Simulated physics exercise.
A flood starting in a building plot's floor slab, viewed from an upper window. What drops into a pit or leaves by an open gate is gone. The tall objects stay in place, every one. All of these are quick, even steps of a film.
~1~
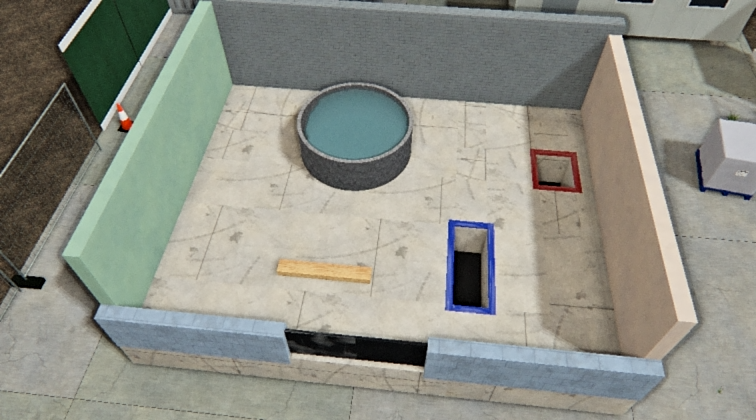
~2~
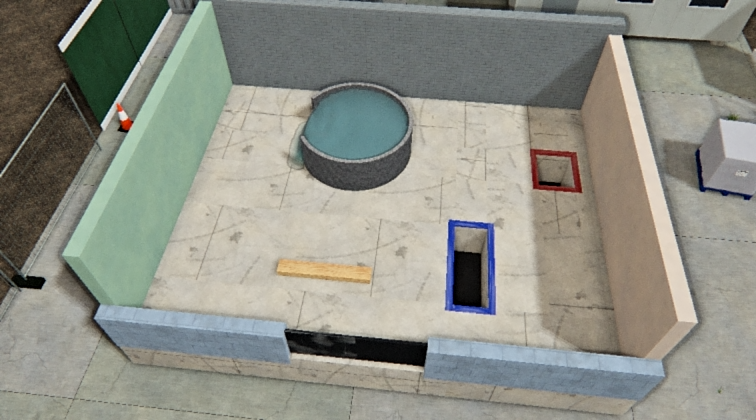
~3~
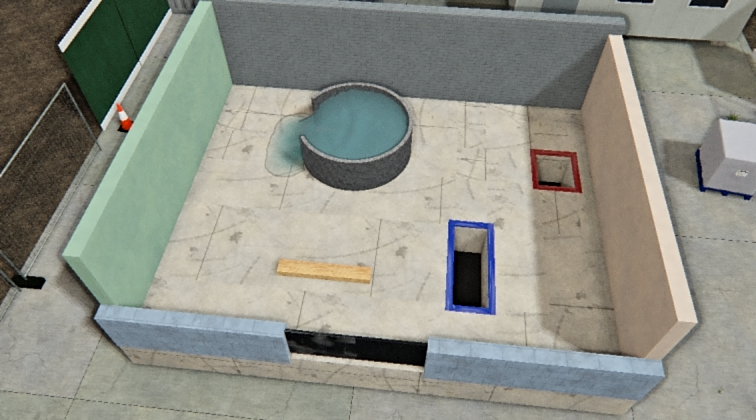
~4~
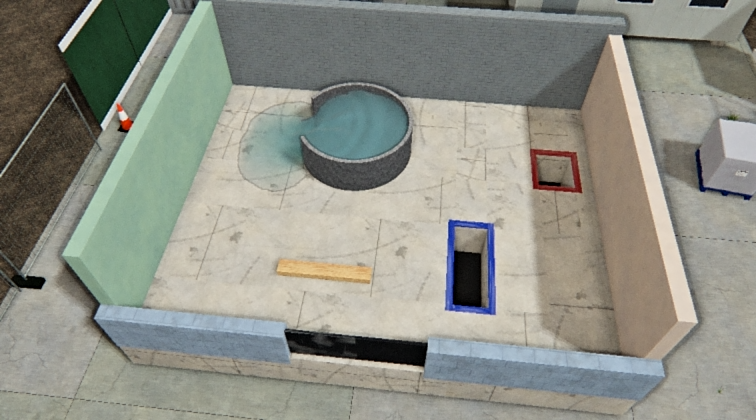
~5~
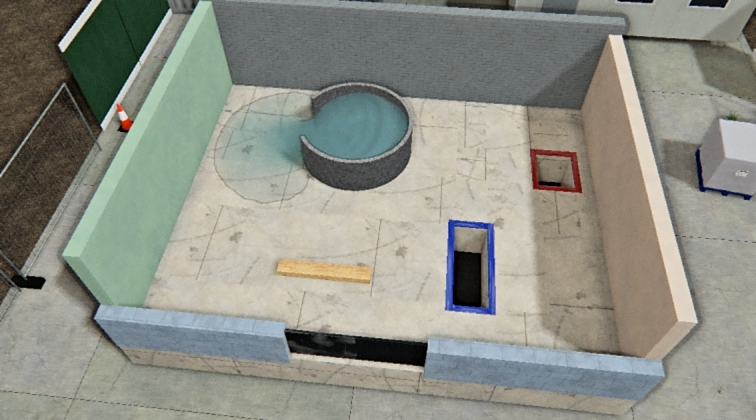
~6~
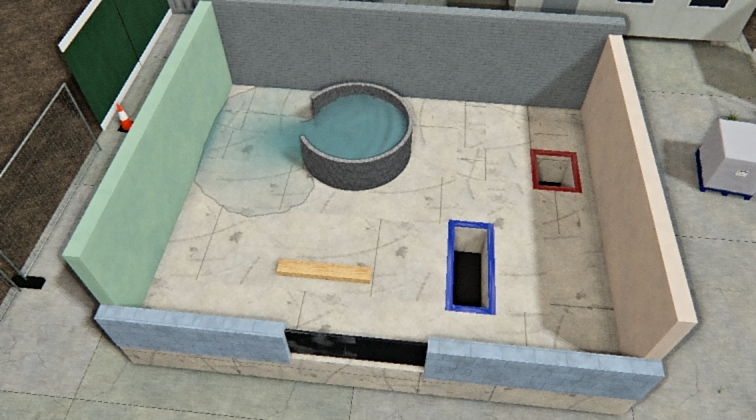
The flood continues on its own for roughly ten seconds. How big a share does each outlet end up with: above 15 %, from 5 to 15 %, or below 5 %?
Gate: Smaller than five per cent, blue pit: Five per cent up to fifteen, red pit: Five per cent up to fifteen.
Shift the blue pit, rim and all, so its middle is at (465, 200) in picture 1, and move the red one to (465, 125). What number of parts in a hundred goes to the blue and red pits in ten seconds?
Percentages by pit: Blue at 2, red at 12.
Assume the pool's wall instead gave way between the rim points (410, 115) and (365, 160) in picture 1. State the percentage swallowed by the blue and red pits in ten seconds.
The blue pit takes 40 per cent and the red pit 20 per cent.
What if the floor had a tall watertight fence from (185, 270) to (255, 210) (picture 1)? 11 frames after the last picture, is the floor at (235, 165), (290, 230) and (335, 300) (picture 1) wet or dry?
Okay, the first comes out soaked, the next left untouched, and the last left untouched.
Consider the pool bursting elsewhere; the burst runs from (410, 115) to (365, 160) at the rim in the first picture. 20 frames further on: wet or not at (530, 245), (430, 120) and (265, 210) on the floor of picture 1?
Soaked, then unsoaked, then unsoaked.
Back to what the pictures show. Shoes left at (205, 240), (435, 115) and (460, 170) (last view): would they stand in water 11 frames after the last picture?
Drenched; left dry; left dry.
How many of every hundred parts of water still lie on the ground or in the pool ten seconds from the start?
Some 84 per cent has not gone.
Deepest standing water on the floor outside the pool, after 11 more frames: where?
It should be roughly at (219, 120).
A moment on, water covers 20 % of the floor; the gate 0 %, the blue pit 0 %, the red pit 0 %.
Next, water covers 20 % of the floor; the gate 0 %, the blue pit 0 %, the red pit 0 %.
Then, water covers 40 % of the floor; the gate 0 %, the blue pit 0 %, the red pit 0 %.
Later, water covers 70 % of the floor; the gate 0 %, the blue pit 2 %, the red pit 1 %.
In the end, water covers 90 % of the floor; the gate 0 %, the blue pit 9 %, the red pit 8 %.
